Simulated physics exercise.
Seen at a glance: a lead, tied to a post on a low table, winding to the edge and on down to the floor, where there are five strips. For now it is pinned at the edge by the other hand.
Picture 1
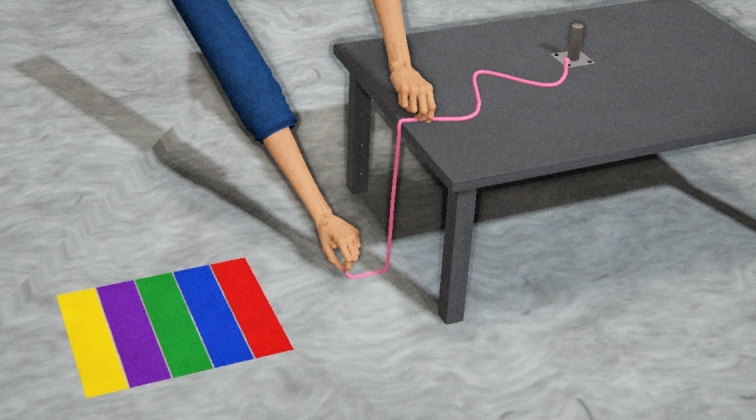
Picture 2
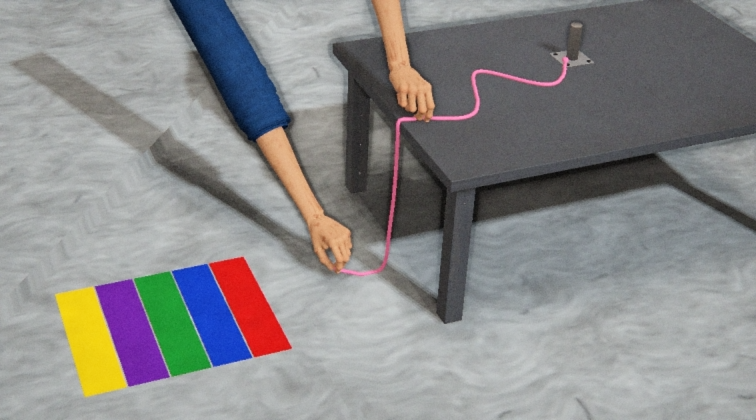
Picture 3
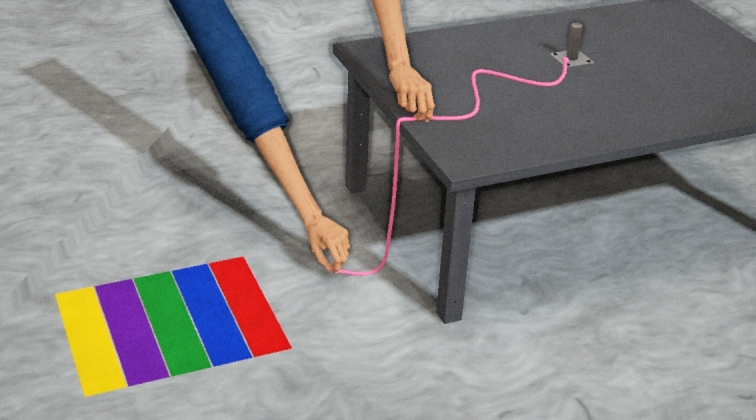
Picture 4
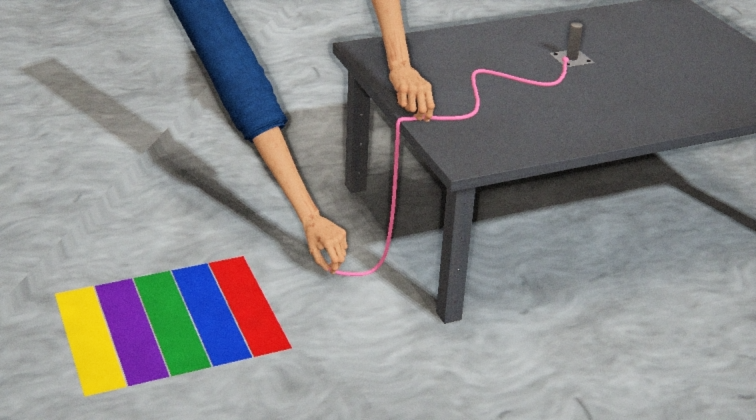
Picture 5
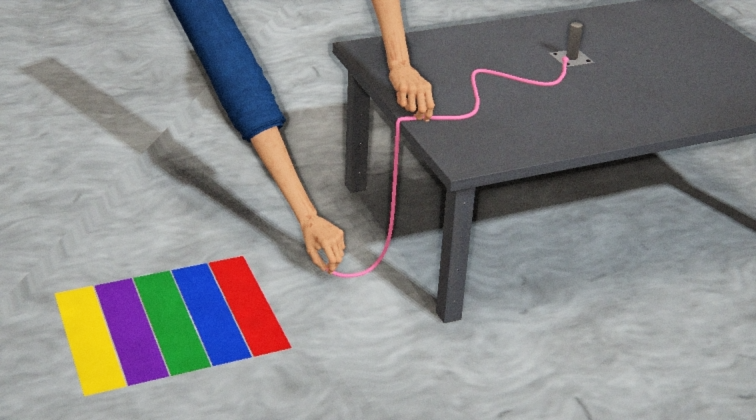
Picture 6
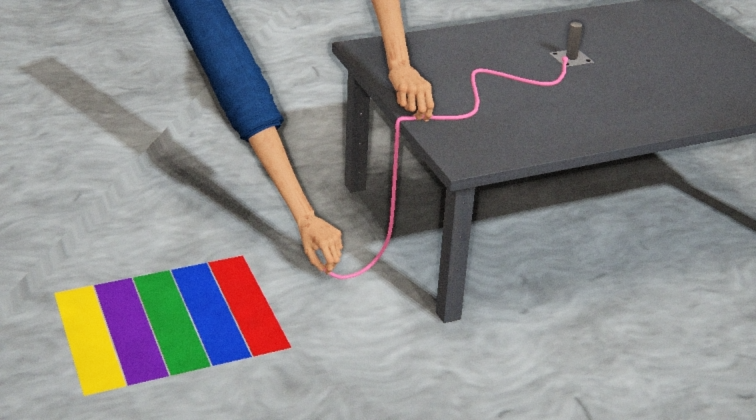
On a low dark table, one hand pinned a pink cord at the edge, while the other, down near five coloured strips on the floor, drew its end very slightly to the left.
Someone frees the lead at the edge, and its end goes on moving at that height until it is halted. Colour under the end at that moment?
Purple.
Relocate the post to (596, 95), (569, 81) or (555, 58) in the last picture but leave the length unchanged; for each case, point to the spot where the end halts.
Approximate places, in that order: (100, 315), (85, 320), (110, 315).
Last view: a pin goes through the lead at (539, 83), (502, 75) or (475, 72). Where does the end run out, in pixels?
It comes to rest around (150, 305), (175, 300) and (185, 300) respectively.
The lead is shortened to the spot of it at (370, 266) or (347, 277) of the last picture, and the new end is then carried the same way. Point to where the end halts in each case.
(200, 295) and (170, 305).
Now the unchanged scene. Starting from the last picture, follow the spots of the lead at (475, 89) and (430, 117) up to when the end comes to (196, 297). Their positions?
Taking them in turn, (429, 104) and then (377, 166).
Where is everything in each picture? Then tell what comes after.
The first picture shows end (343, 268); red (266, 336); blue (226, 345); green (186, 354); purple (144, 363); yellow (101, 373).
The second picture shows end (335, 269); lead through (563, 77) (497, 74) (477, 99) (420, 118) (395, 178) (387, 251).
The third picture shows end (333, 269).
The fourth picture shows end (330, 269); lead through (563, 77) (497, 74) (477, 99) (420, 118) (395, 178) (386, 251).
The fifth picture shows end (328, 270).
The sixth picture shows end (325, 270); lead through (562, 76) (496, 73) (477, 98) (420, 117) (395, 177) (383, 250).
Soon after, end near (197, 297); over blue.
Then, end near (152, 306); over green.
At full stretch, end near (127, 311); over purple. It gets as far as the purple strip.
